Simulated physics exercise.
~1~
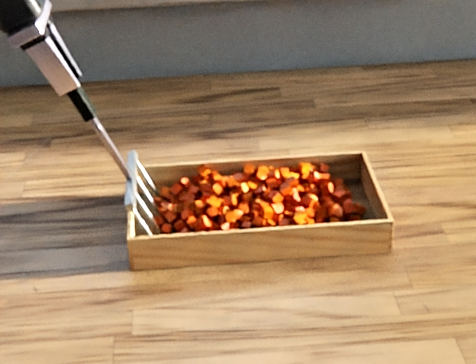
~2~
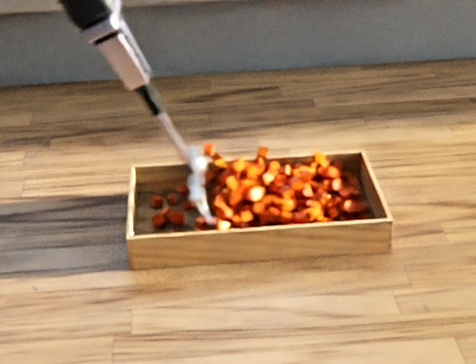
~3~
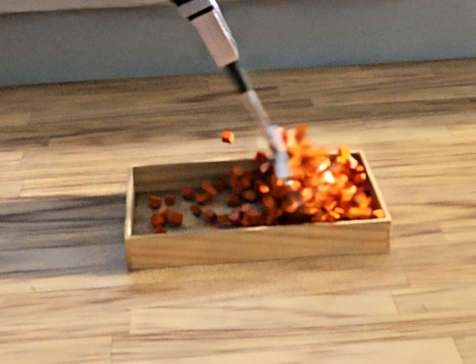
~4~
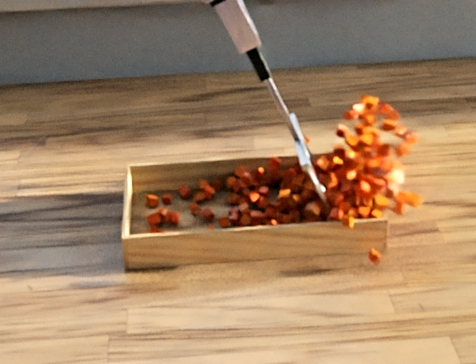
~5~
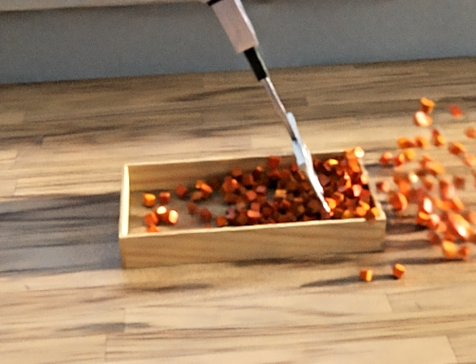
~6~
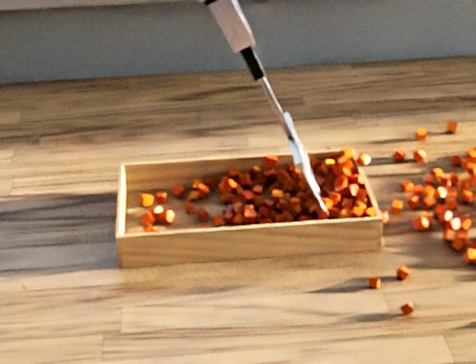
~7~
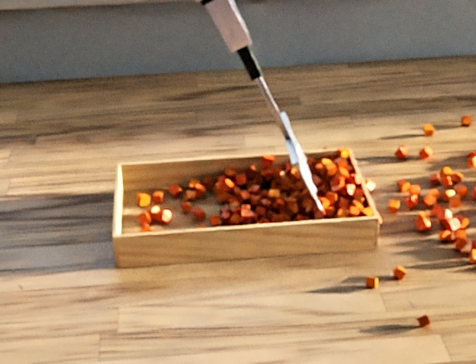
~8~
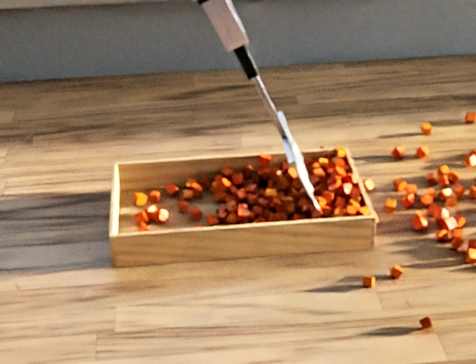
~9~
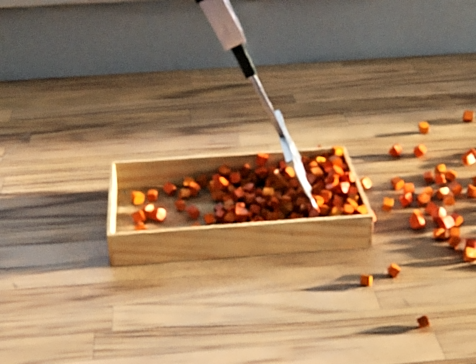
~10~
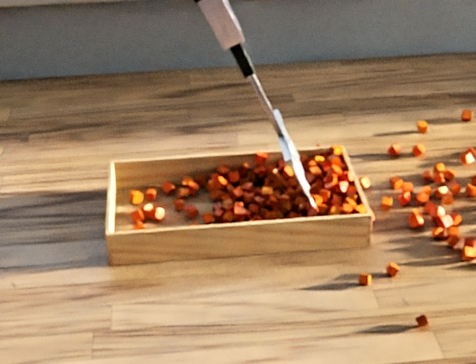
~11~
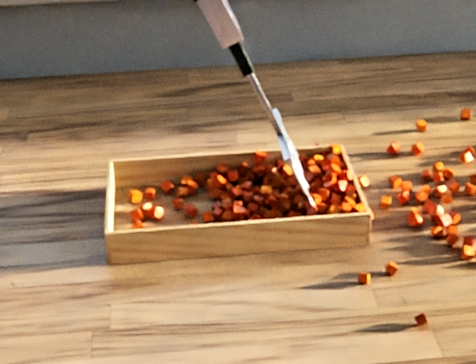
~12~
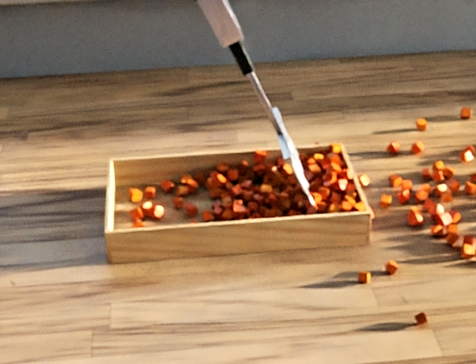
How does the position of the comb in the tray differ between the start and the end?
At the start the comb is at the left end of the tray, and at the end it rests among the dice toward the right end.
